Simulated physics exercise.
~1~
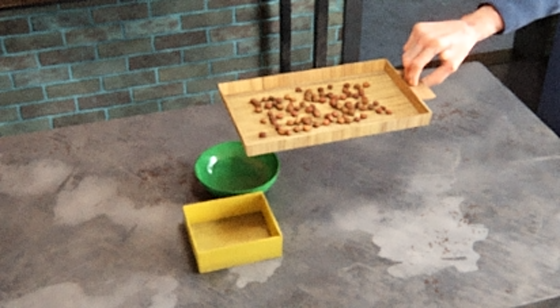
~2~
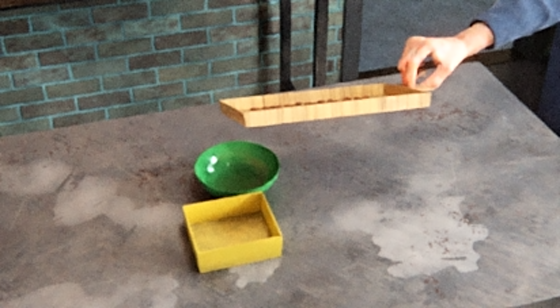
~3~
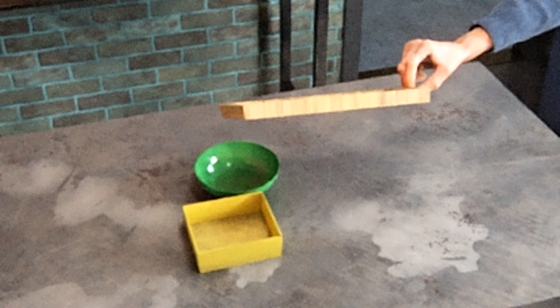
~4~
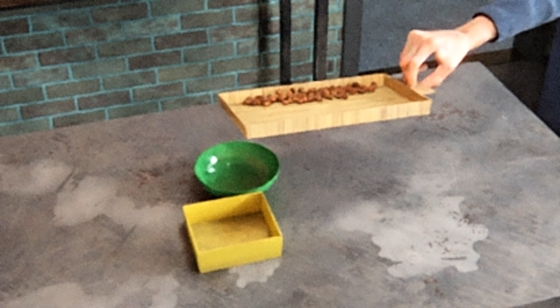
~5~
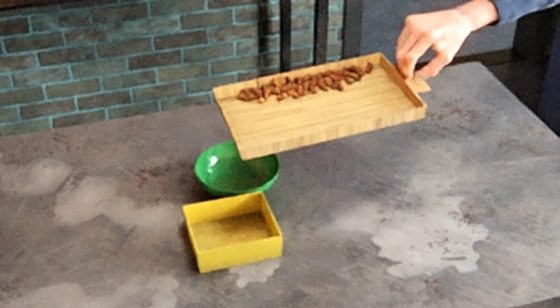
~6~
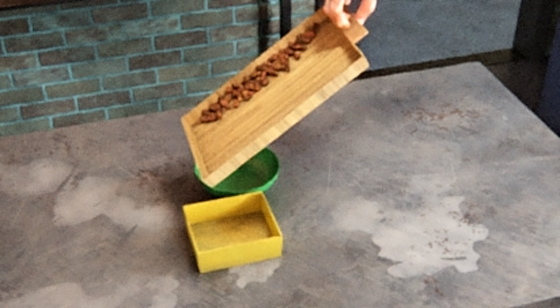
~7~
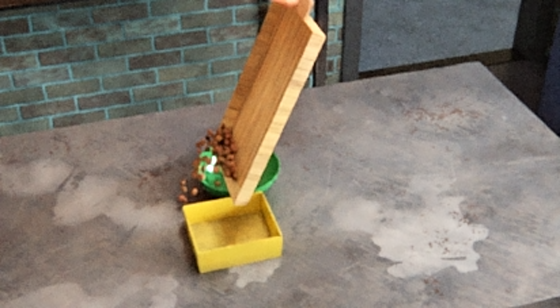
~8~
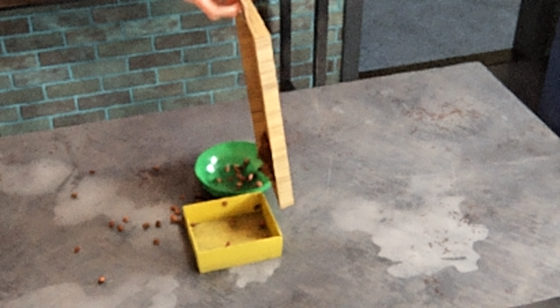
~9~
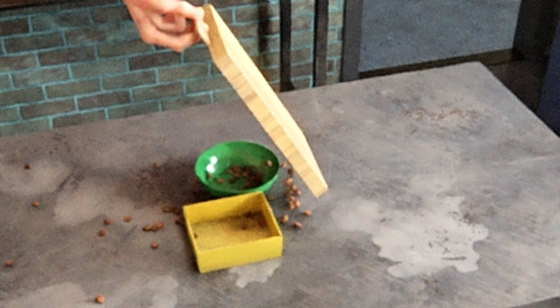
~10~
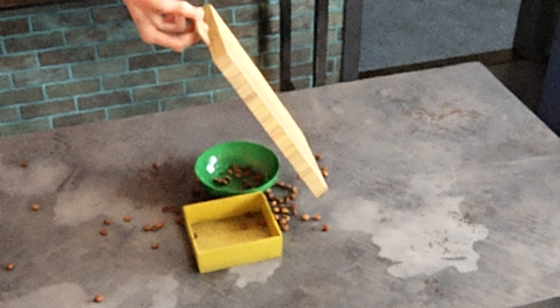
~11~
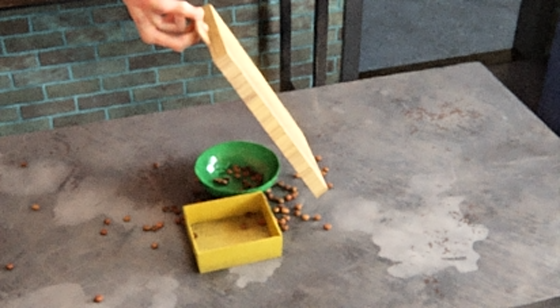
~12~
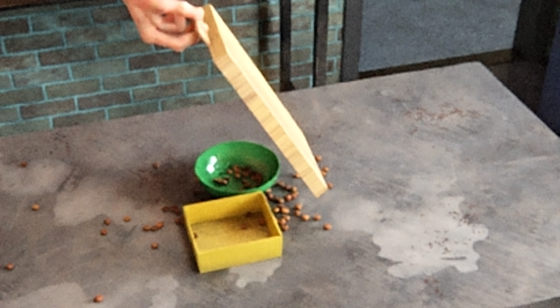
The footage shows a hand tilting a wooden tray of brown kibble, levelling it, then tipping it steeply above a green bowl and a yellow tin. The kibble pours off, some landing in the bowl and a little in the tin, while most ends up scattered across the grey table.
